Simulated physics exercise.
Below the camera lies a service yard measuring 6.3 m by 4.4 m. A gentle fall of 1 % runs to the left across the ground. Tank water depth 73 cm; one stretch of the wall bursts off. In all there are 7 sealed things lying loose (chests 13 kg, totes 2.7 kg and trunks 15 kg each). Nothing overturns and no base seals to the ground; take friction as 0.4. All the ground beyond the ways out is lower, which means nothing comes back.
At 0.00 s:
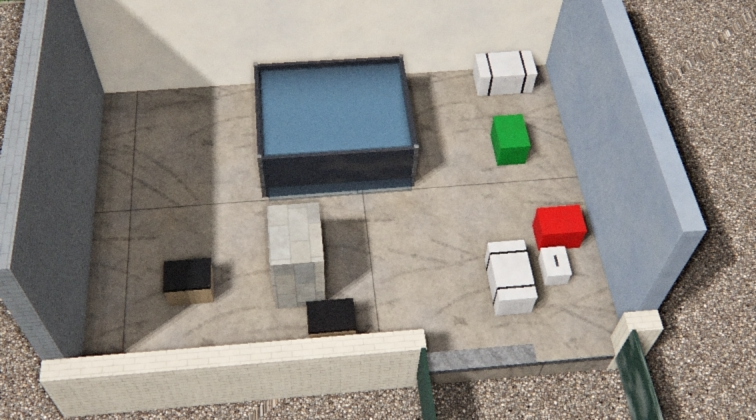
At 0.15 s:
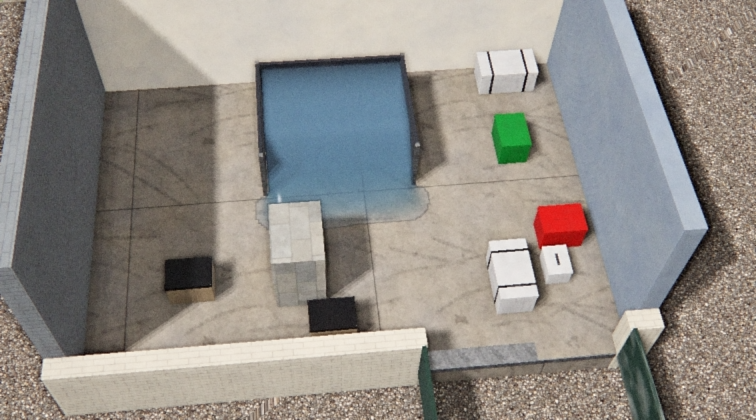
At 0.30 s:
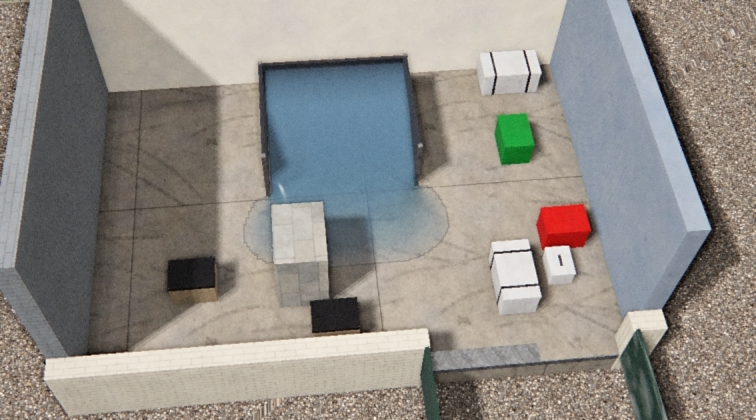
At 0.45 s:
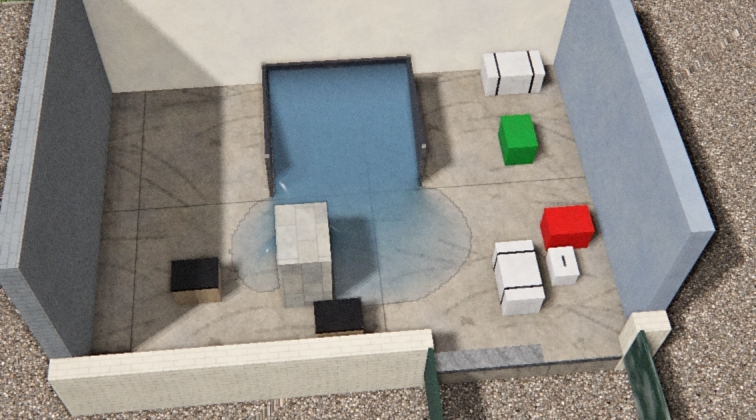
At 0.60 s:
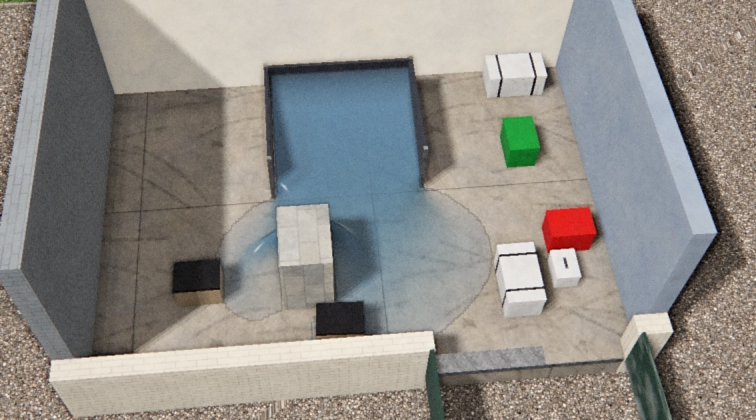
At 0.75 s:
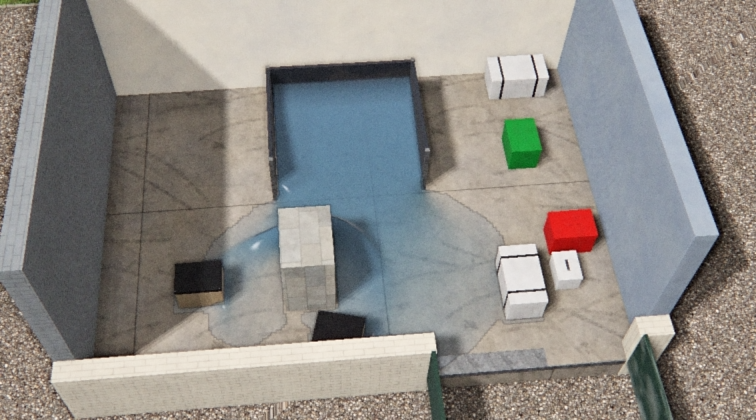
A big tank of blue water at the back of a walled yard lost its front side, and the water poured forward, spreading around a pale block and reaching the black-topped boxes near the front wall.
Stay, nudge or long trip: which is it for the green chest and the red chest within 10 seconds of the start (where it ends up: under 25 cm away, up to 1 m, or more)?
In order: The green chest rests nearly unmoved, the red chest is shoved a bit.
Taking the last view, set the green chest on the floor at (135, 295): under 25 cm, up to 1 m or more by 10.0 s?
I'd say it lands far off.
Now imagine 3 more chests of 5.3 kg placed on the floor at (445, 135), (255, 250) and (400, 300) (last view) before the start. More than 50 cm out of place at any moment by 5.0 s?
Taking them in the order given: Falls short, exceeds it and exceeds it.
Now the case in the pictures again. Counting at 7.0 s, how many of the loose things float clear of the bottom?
3.
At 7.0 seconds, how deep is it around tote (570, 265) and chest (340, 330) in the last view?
Some 2 cm at the first, some 12 cm at the second.
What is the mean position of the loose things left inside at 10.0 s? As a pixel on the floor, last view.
The average lands around (442, 175).
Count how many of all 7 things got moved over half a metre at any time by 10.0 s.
By my count, 6.
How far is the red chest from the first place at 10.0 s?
Roughly 80 centimetres.
After 2.0 s the green chest is near (523, 134), 0.0 m from its start, aground; the red chest is near (573, 224), 0.0 m from its start, aground; 0 of 7 are out; 1 afloat.
After 4.5 s the green chest is near (523, 134), 0.0 m from its start, aground; the red chest is near (561, 199), 0.4 m from its start, aground; 0 of 7 are out; 4 afloat.
After 7.0 s the green chest is near (523, 134), 0.0 m from its start, aground; the red chest is near (545, 180), 0.7 m from its start, aground; 0 of 7 are out; 3 afloat.
After 10.0 s the green chest is near (523, 134), 0.0 m from its start, aground; the red chest is near (545, 180), 0.7 m from its start, aground; 0 of 7 are out; 4 afloat.
